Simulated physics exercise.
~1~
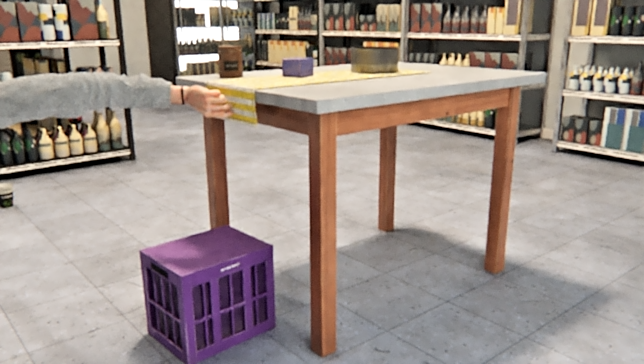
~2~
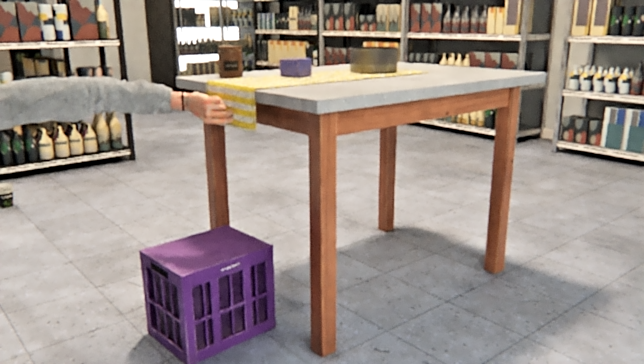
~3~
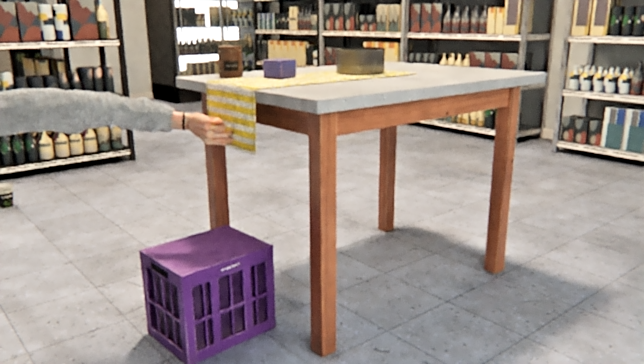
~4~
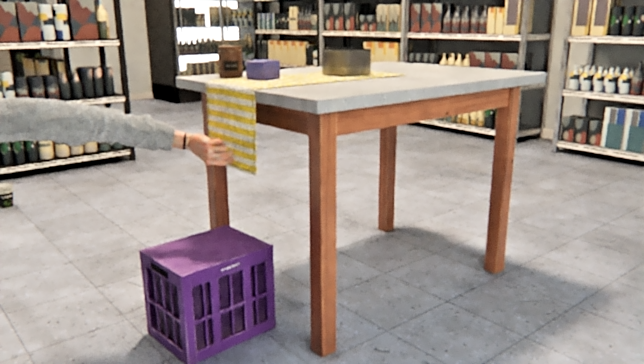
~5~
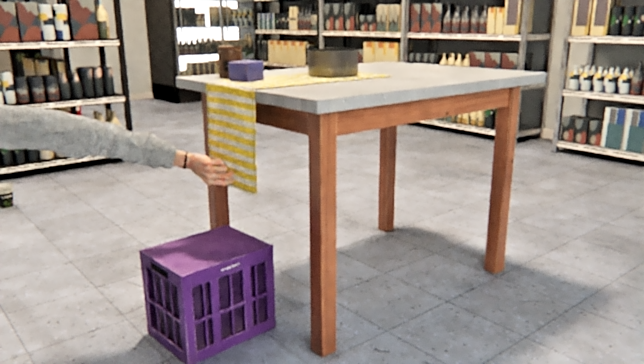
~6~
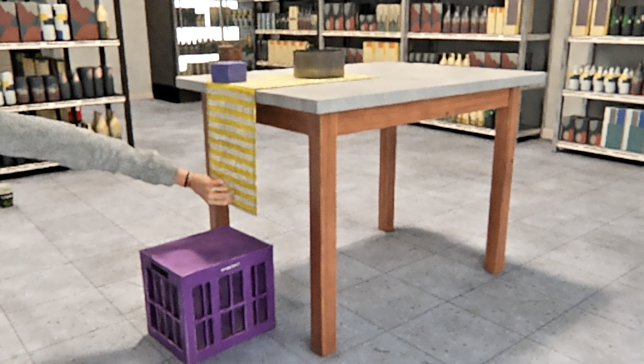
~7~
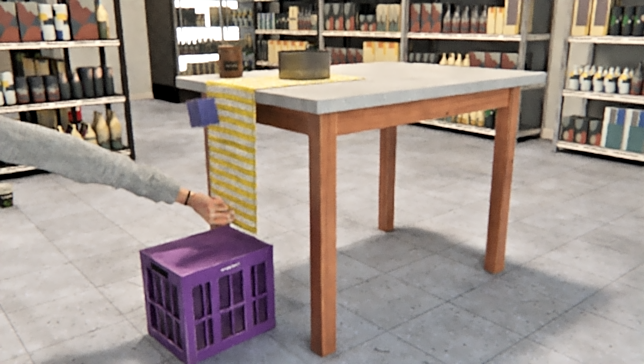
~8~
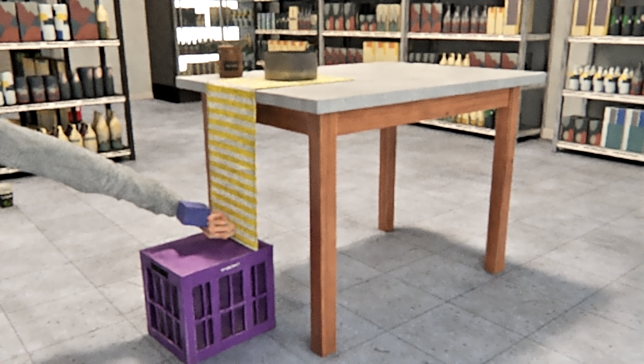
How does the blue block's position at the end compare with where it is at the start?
At the start the blue block sits on the tabletop between the brown jar and the pot. By the end it is off the table, down to the left by the hand and just above the top of the purple crate.
